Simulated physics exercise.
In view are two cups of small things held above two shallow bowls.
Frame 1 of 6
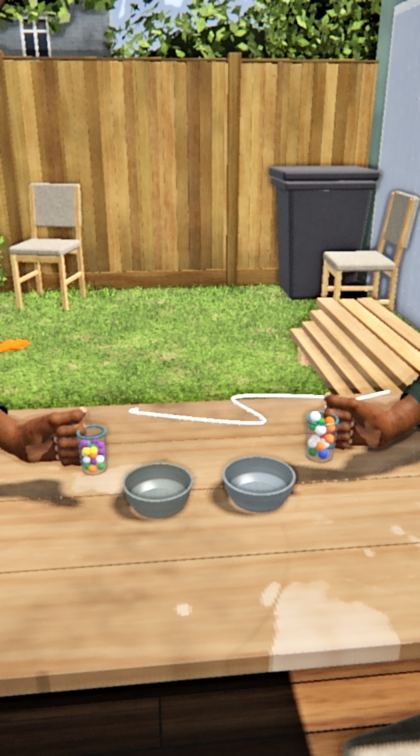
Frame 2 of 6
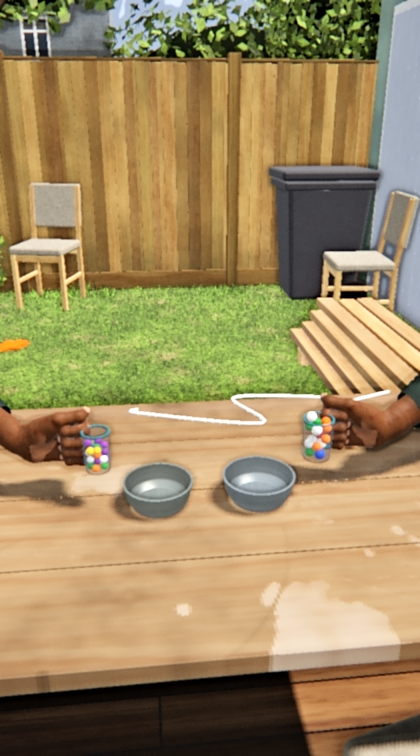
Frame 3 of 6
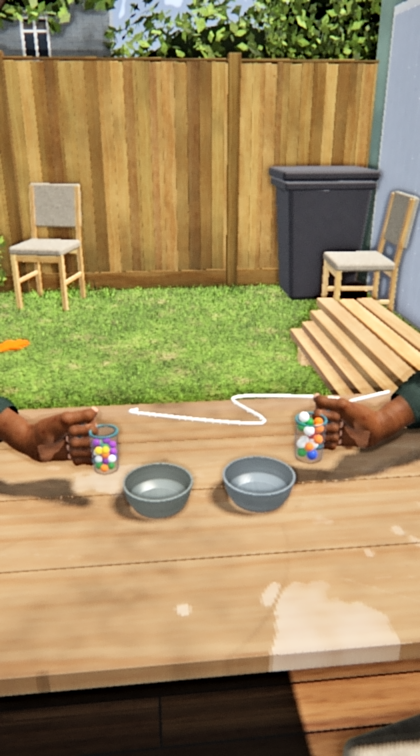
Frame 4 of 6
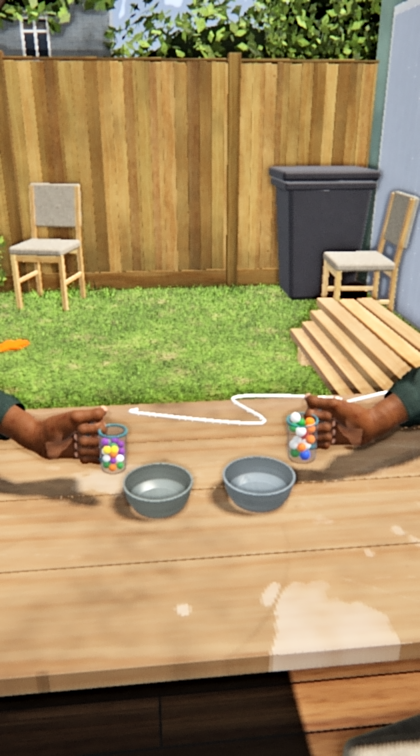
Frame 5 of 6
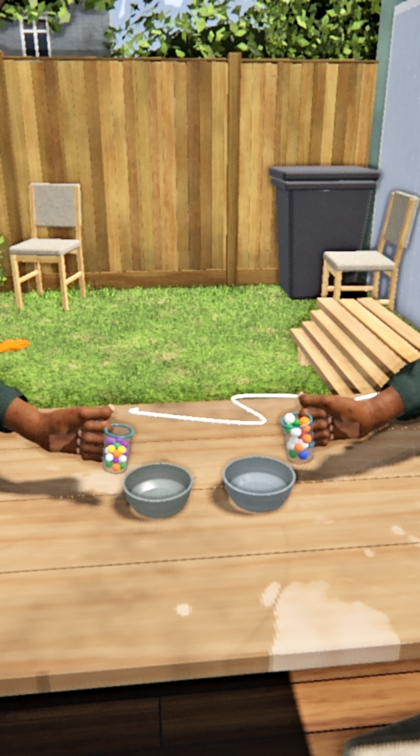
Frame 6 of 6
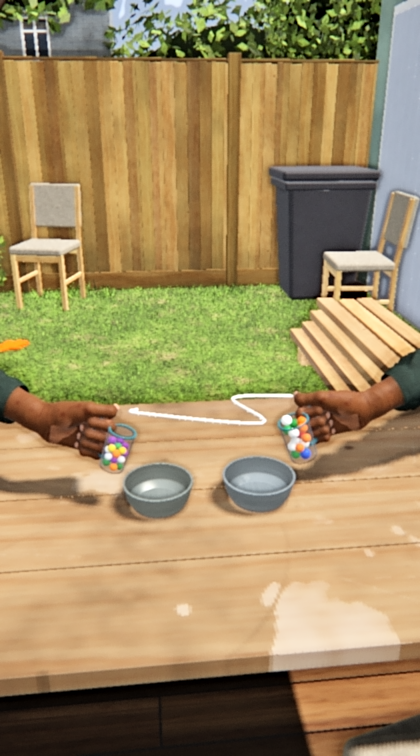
Two hands, one at each side of a wooden table, move clear cups of small colourful balls slightly inward toward two empty grey bowls. The cups stay nearly upright at first, then both lean a little toward the middle, the balls still inside.
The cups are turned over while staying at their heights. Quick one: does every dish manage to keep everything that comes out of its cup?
Left dish: It should manage to retain everything. Right dish: It should manage to retain everything.
Then, 0.36 s on from there, left, the whole lot still in the cup; right, the whole lot still in the cup.
Then, 0.73 s on from there, left, the whole lot still in the cup; right, the whole lot still in the cup.
Then, 1.18 s on from there, left, the whole lot in the dish; right, the whole lot in the dish.
In the end, left, the whole lot in the dish, none at all outside the dish; right, the whole lot in the dish, none at all outside the dish.
